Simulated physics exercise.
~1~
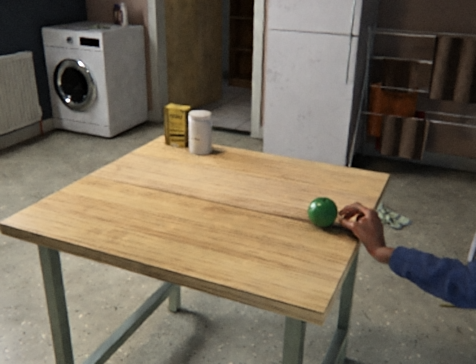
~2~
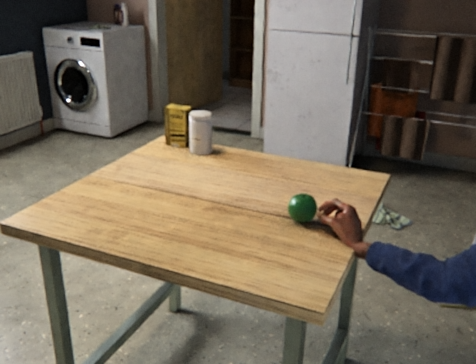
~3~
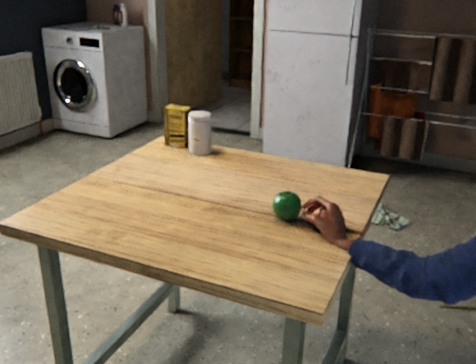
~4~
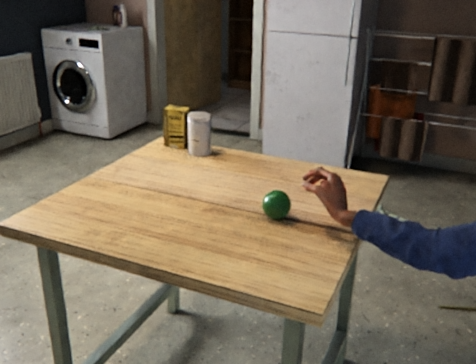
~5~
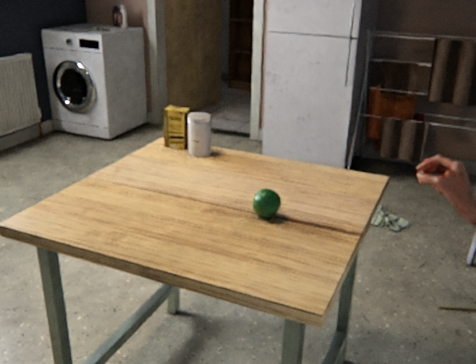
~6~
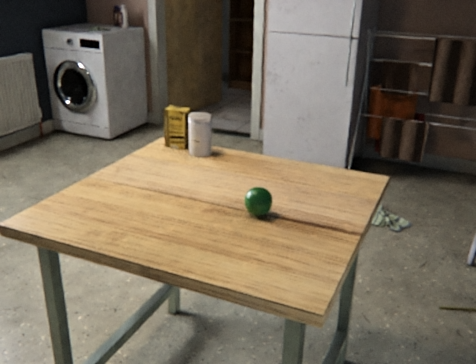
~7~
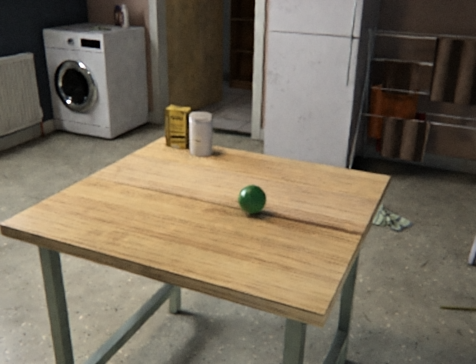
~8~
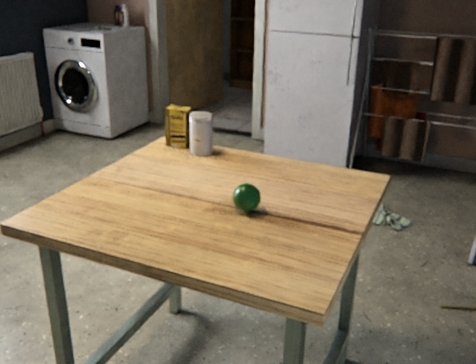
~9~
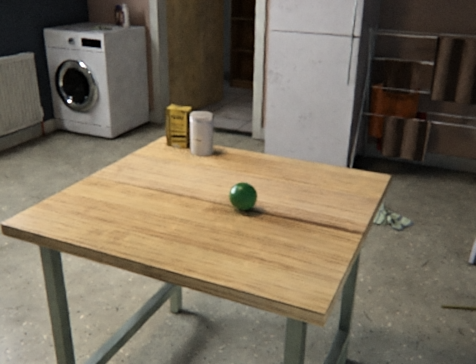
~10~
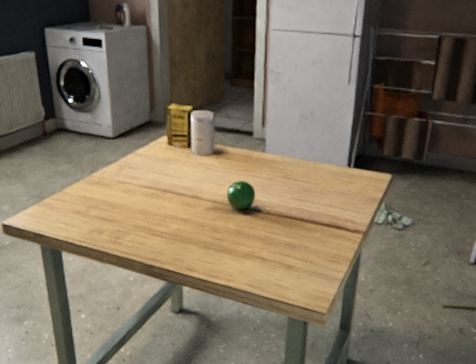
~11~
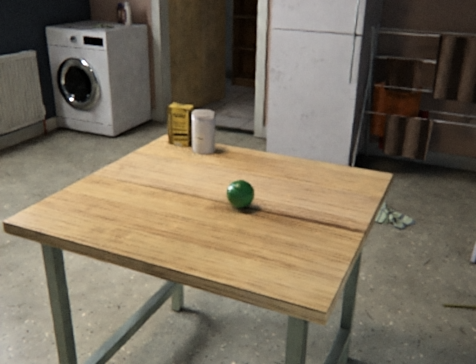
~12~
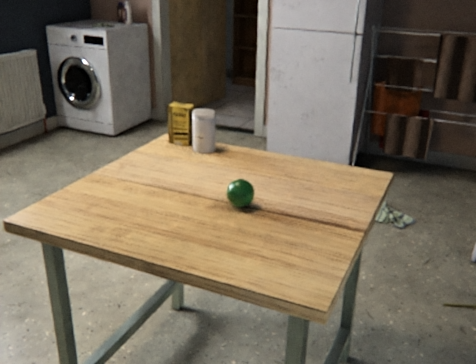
A green apple was pushed left along a wooden table top by a hand, which let go and drew back out of view. The apple kept rolling slowly left, then came to rest near the middle of the table, in front of a white jar and a yellow carton.
